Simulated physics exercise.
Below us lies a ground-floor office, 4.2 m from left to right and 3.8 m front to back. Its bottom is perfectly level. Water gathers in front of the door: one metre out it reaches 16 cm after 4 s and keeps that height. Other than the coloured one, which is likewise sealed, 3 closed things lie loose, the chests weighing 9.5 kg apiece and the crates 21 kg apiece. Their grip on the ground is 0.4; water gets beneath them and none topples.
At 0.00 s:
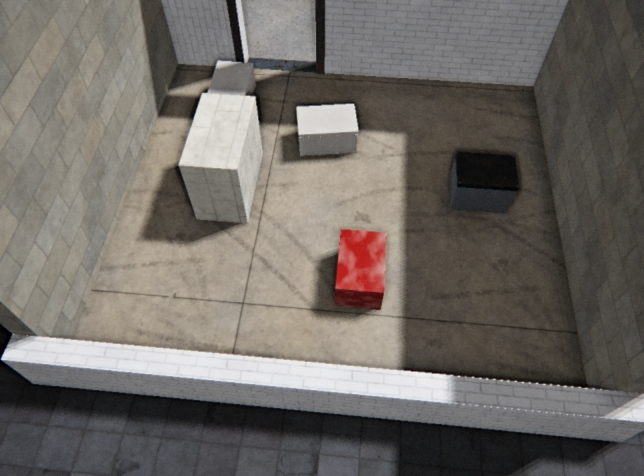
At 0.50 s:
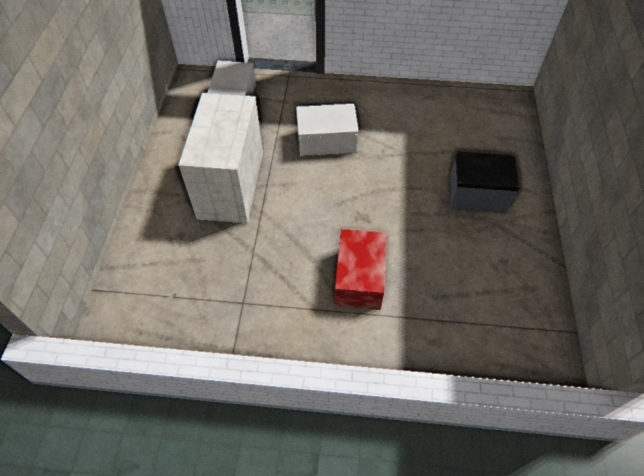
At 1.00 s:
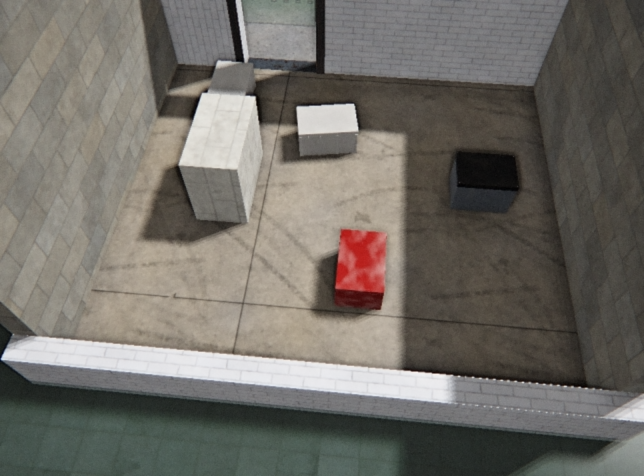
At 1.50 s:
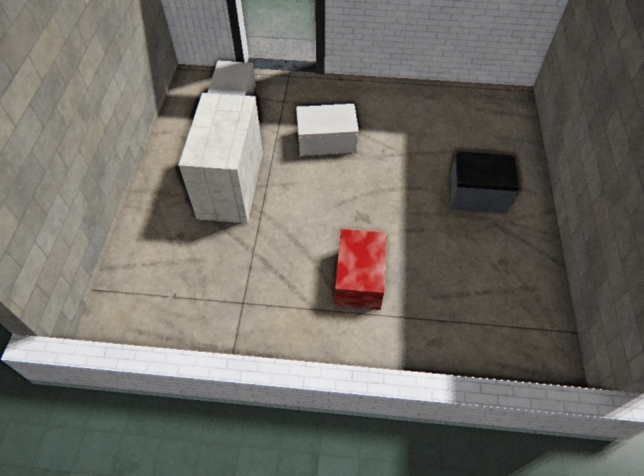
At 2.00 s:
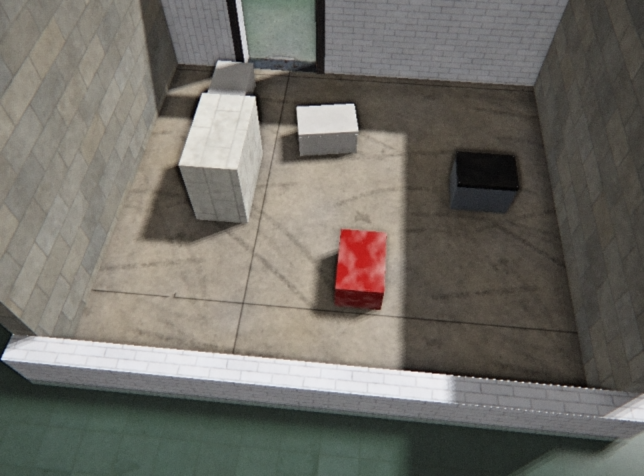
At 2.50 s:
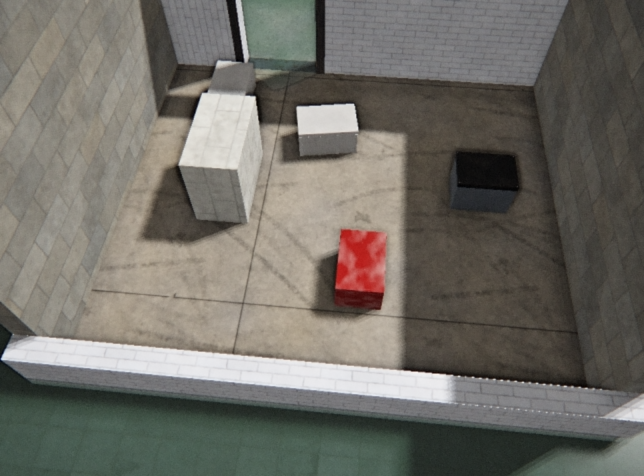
At first, a walled room seen from above holds a red crate, pale boxes and a dark box, with grey paving outside the low front wall. Greenish water then covers that paving and gradually fills the view through the doorway at the back, while the crate and boxes stay still.
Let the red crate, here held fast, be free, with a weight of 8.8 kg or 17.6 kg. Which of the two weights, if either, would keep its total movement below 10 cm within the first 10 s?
The lighter one would.
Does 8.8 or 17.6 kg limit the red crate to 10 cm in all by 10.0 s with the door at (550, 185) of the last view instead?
Outcome - the heavier pick is required.
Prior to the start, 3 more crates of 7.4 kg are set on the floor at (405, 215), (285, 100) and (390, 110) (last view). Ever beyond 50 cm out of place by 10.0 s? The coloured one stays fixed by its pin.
Result, in turn - falls shy; exceeds it; exceeds it.
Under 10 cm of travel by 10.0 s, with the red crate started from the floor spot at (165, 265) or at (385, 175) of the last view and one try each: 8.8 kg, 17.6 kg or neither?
In order: Even the lighter mass works; even the lighter mass works.
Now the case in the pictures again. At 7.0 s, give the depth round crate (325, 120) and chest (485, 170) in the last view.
Depth approx. 4 cm / 1 cm.
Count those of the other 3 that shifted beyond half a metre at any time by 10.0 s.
The answer here is 0.
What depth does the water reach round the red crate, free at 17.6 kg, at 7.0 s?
Close to 2 cm deep.
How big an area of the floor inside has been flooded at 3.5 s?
Somewhere about 1.5 m2, give or take.
After 3.5 s the red crate would be 0 cm from its start with 8.8 kg and 0 cm from its start with 17.6 kg; 0 cm of water round it then.
After 4.5 s the red crate would be 0 cm from its start with 8.8 kg and 0 cm from its start with 17.6 kg; 0 cm of water round it then.
After 7.0 s the red crate would be 0 cm from its start with 8.8 kg and 0 cm from its start with 17.6 kg; 2 cm of water round it then.
After 10.0 s the red crate would be 0 cm from its start with 8.8 kg and 0 cm from its start with 17.6 kg; 2 cm of water round it then.
